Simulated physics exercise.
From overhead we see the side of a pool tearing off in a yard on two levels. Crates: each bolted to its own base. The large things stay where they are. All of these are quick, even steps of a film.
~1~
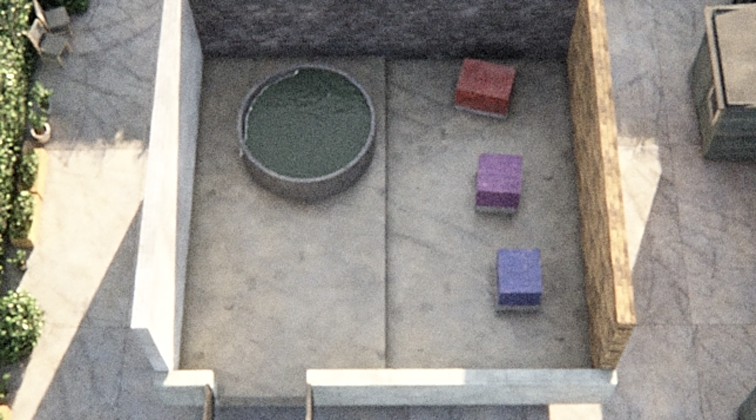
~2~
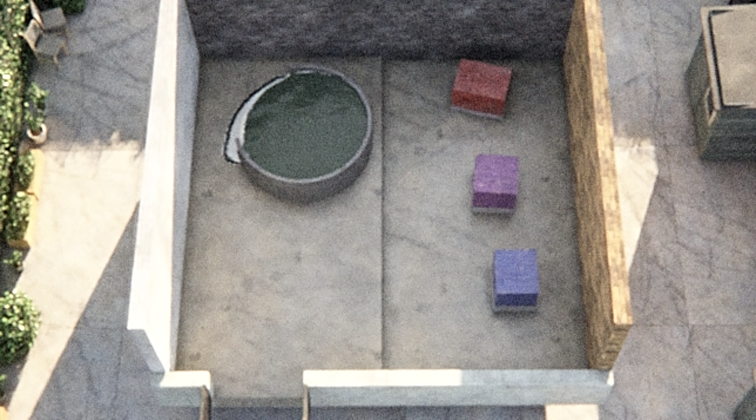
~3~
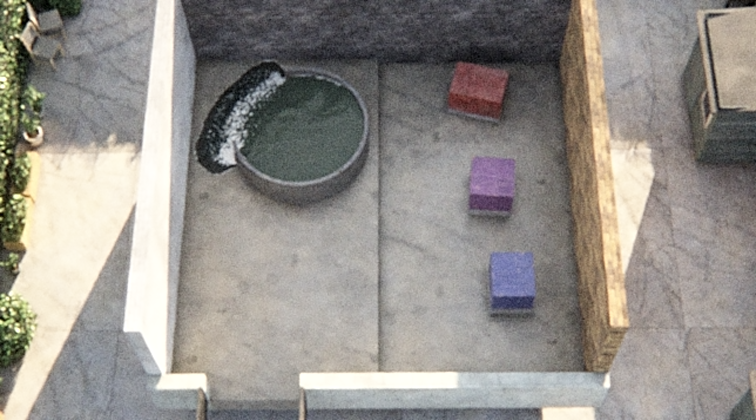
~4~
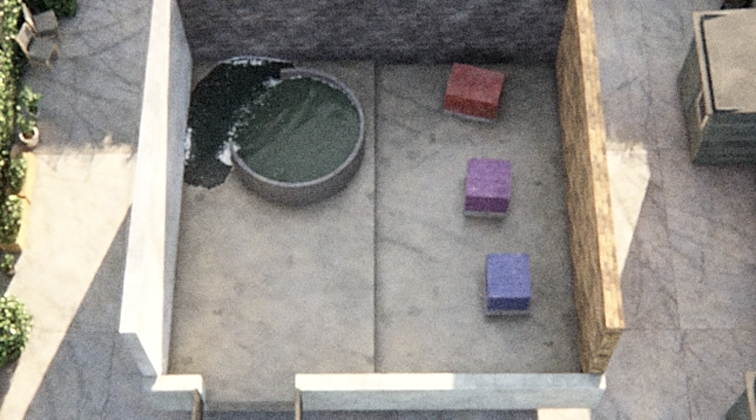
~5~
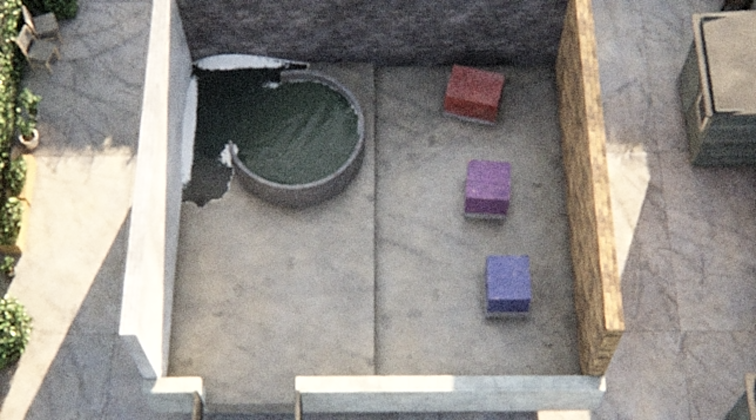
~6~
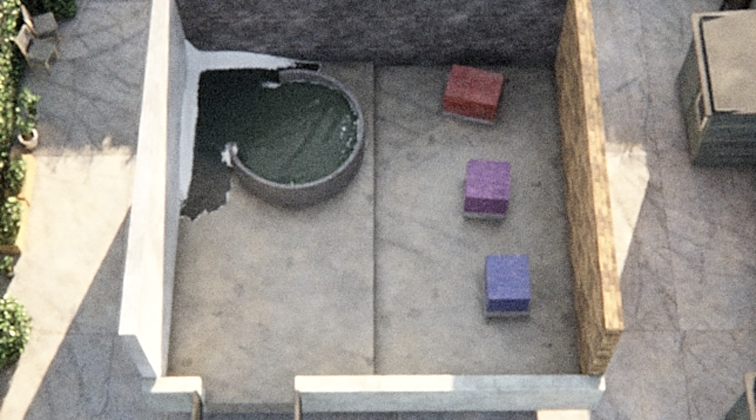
We see a walled yard from above, with a round pool and three coloured blocks, as the pool's upper-left side tears open and dark water pours out to the left wall, then spreads down along it.
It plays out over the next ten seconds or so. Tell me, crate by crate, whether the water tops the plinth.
Result: The blue crate is out of reach. The purple crate is out of reach. The red crate is within reach.
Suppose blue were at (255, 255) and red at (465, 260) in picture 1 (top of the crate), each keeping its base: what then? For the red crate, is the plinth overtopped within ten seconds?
I'd say the red crate is missed.
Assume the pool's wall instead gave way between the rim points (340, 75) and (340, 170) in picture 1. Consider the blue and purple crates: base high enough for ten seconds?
Within ten seconds the blue crate is drenched and the purple crate is drenched.
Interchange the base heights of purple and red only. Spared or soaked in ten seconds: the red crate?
As it turns out, the red crate gets reached.
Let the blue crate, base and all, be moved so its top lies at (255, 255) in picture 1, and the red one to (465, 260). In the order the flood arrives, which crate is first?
Crate marked blue.
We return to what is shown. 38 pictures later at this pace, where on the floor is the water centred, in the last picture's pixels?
Roughly at (317, 172).
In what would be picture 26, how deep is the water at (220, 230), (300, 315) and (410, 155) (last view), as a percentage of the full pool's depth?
About 10, 6 and 2 percent, in that order.
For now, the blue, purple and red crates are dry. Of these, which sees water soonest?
Answer: That's the one in red.
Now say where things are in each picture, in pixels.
The first frame shows the pool at (307, 124) is whole and still.
In the second frame, the front is at (230, 159), out from the gap at (251, 109).
In the third frame, water pours out at (248, 113) and has run to (272, 64).
In the fourth frame, water pours out at (244, 115) and has run to (184, 175).
In the fifth frame, the front is at (182, 198), out from the gap at (244, 117).
In the sixth frame, the front is at (180, 213), out from the gap at (243, 116).
A moment on, water covers 15 % of the floor; the blue crate not reached, the purple crate not reached, the red crate not reached.
Next, water covers 25 % of the floor; the blue crate not reached, the purple crate not reached, the red crate not reached.
Then, water covers 50 % of the floor; the blue crate not reached, the purple crate water round its plinth, the red crate water round its plinth.
Later, water covers 80 % of the floor; the blue crate water round its plinth, the purple crate water round its plinth, the red crate water round its plinth.
In the end, water covers 90 % of the floor; the blue crate stayed above the water, the purple crate stayed above the water, the red crate was topped.
